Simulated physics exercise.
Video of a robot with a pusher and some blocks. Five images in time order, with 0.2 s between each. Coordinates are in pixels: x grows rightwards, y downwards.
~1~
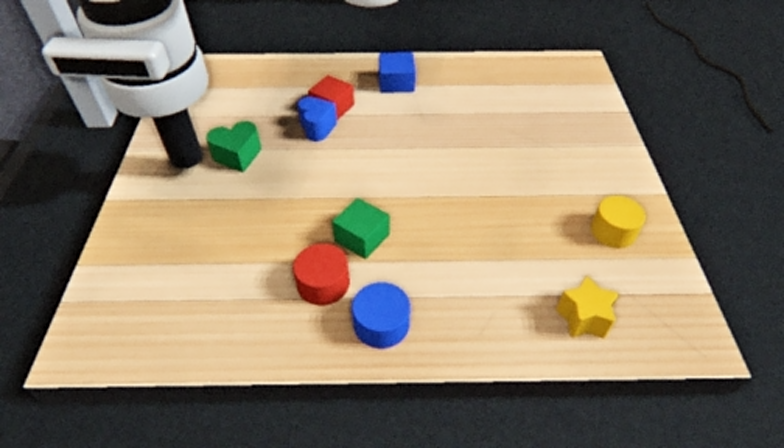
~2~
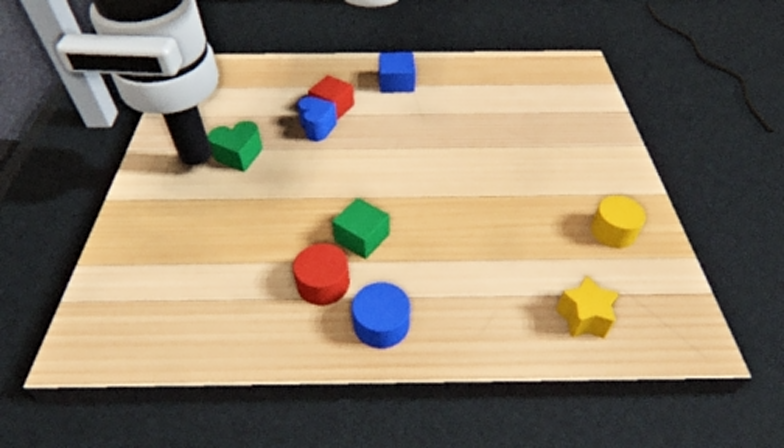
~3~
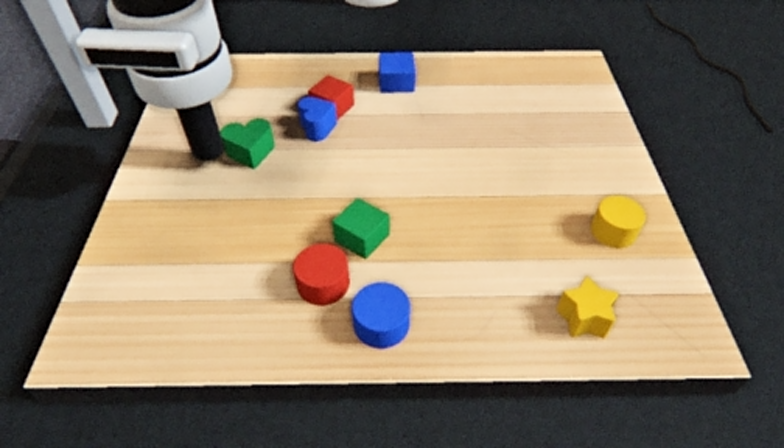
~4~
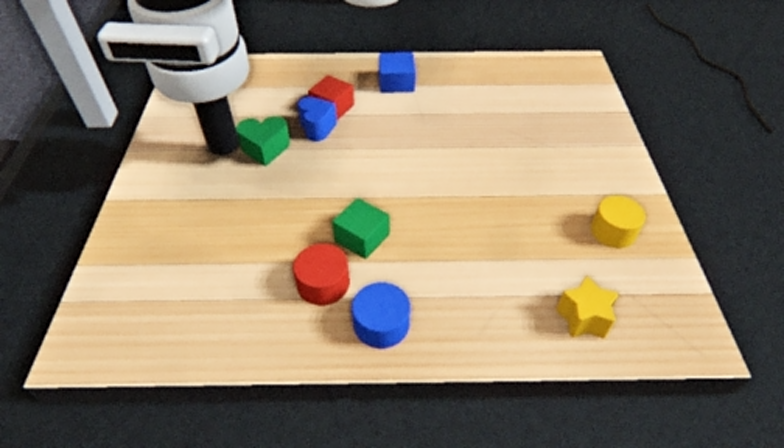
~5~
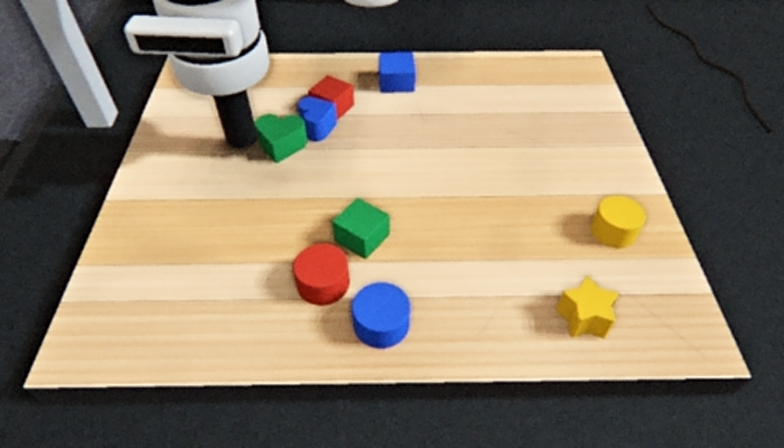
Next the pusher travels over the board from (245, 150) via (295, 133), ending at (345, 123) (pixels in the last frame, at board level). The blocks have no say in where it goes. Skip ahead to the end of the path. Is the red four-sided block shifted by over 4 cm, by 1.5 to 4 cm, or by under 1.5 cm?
Shift of under 1.5 cm.
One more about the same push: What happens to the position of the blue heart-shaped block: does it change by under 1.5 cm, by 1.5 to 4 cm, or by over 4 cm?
It is going to finish beyond 4 cm from where it is now.
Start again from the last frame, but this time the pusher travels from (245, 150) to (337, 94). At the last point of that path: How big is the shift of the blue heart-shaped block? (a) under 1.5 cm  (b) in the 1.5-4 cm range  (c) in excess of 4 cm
The correct letter is b.
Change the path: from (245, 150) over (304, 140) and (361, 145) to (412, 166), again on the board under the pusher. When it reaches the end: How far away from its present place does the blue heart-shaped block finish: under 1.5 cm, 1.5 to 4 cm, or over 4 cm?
More than 4 cm.
The first path, step by step. One third of the way, pusher at (276, 126); green heart-shaped block at (306, 124), turned 50° clockwise; blue heart-shaped block at (332, 109), turned 10° anticlockwise.
Two thirds of the way, pusher at (310, 117); green heart-shaped block at (328, 125), turned 85° clockwise; blue heart-shaped block at (355, 107), turned 15° anticlockwise; red four-sided block at (334, 85), turned 20° anticlockwise.
At the end, pusher at (344, 111); green heart-shaped block at (335, 126), turned 105° clockwise; blue heart-shaped block at (378, 108); red four-sided block at (339, 83), turned 40° anticlockwise; blue four-sided block in place.
